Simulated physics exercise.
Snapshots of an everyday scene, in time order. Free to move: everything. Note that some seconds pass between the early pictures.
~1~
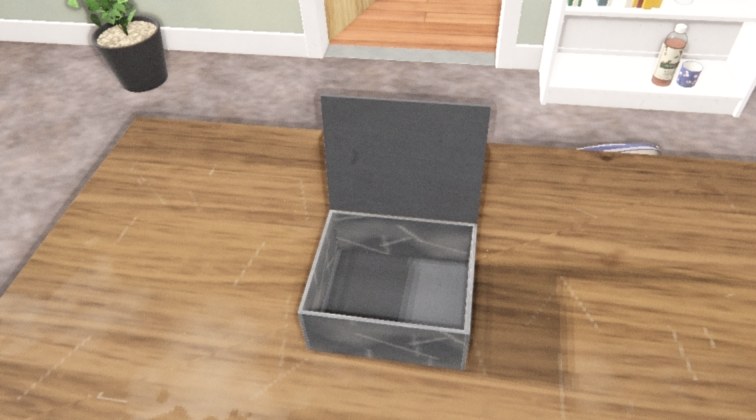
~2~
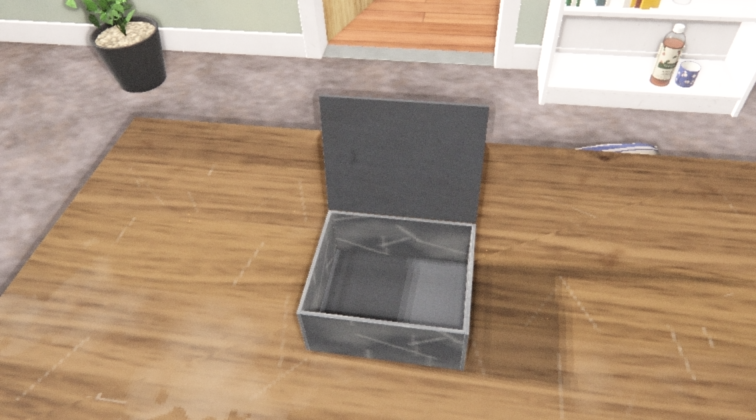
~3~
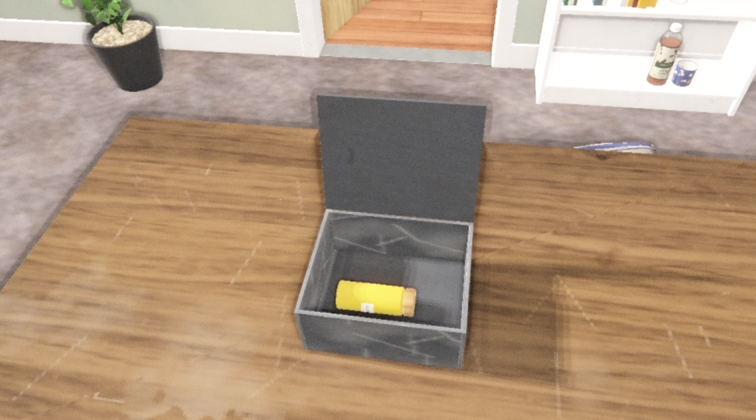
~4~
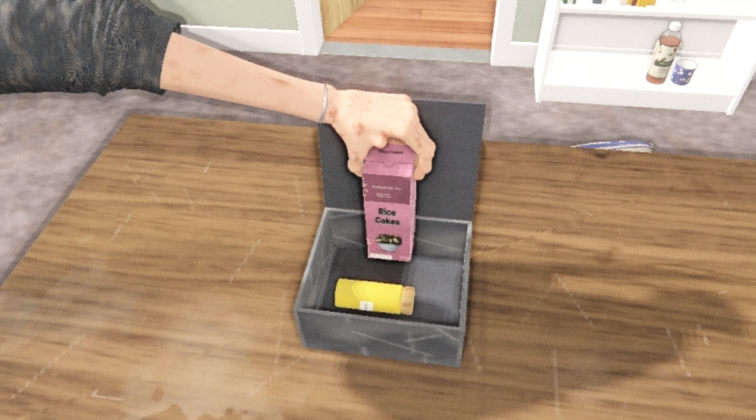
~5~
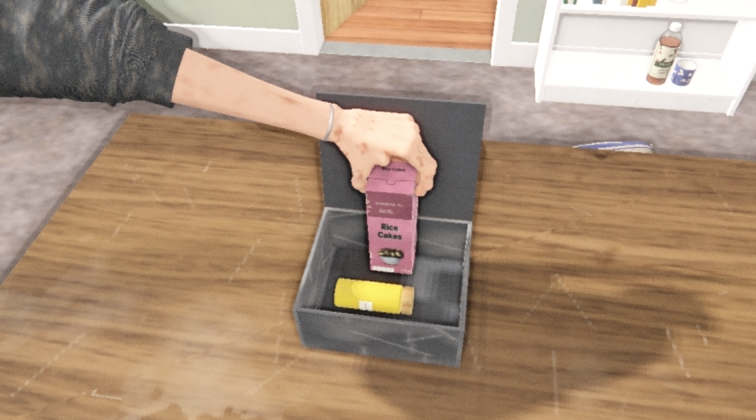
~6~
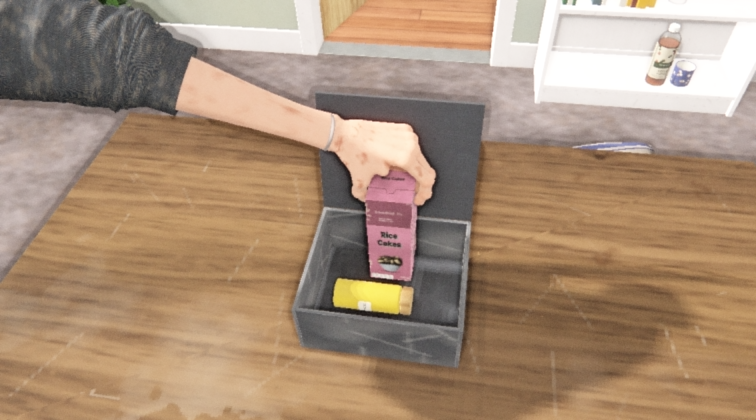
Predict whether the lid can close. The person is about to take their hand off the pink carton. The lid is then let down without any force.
Raised.
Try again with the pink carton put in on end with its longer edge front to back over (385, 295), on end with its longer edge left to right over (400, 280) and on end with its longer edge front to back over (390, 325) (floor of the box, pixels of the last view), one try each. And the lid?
Lid, try 1: Propped open; try 2: Propped open; try 3: Propped open.
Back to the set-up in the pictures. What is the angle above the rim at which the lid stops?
Roughly 20°.
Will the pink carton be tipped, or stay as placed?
As it turns out, the pink carton changes its angle.
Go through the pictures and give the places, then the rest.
The last thing is not in view yet, in the first picture.
The last thing is not in view yet, in the second picture.
The last thing is not in view yet; yellow shaker (376, 299), in the third picture.
Still above its spot; pink carton (391, 204); yellow shaker (375, 297), in the fourth picture.
Still above its spot; pink carton (393, 218); yellow shaker (375, 297), in the fifth picture.
In place under the hand; pink carton (393, 226); yellow shaker (374, 297), in the sixth picture.
Then, 1.10 s after the last picture, lid starting down; pink carton slid about its own width near (394, 240); yellow shaker rolled about its own width.
Then, 2.00 s after the last picture, lid 41° above the rim; pink carton tipped 28° from how it was near (391, 262); yellow shaker rolled about its own width.
At rest, lid 22° above the rim; tipped over in the box, pink carton; moved from the start, yellow shaker. Seen from the same camera at the end, pink carton near (388, 283).
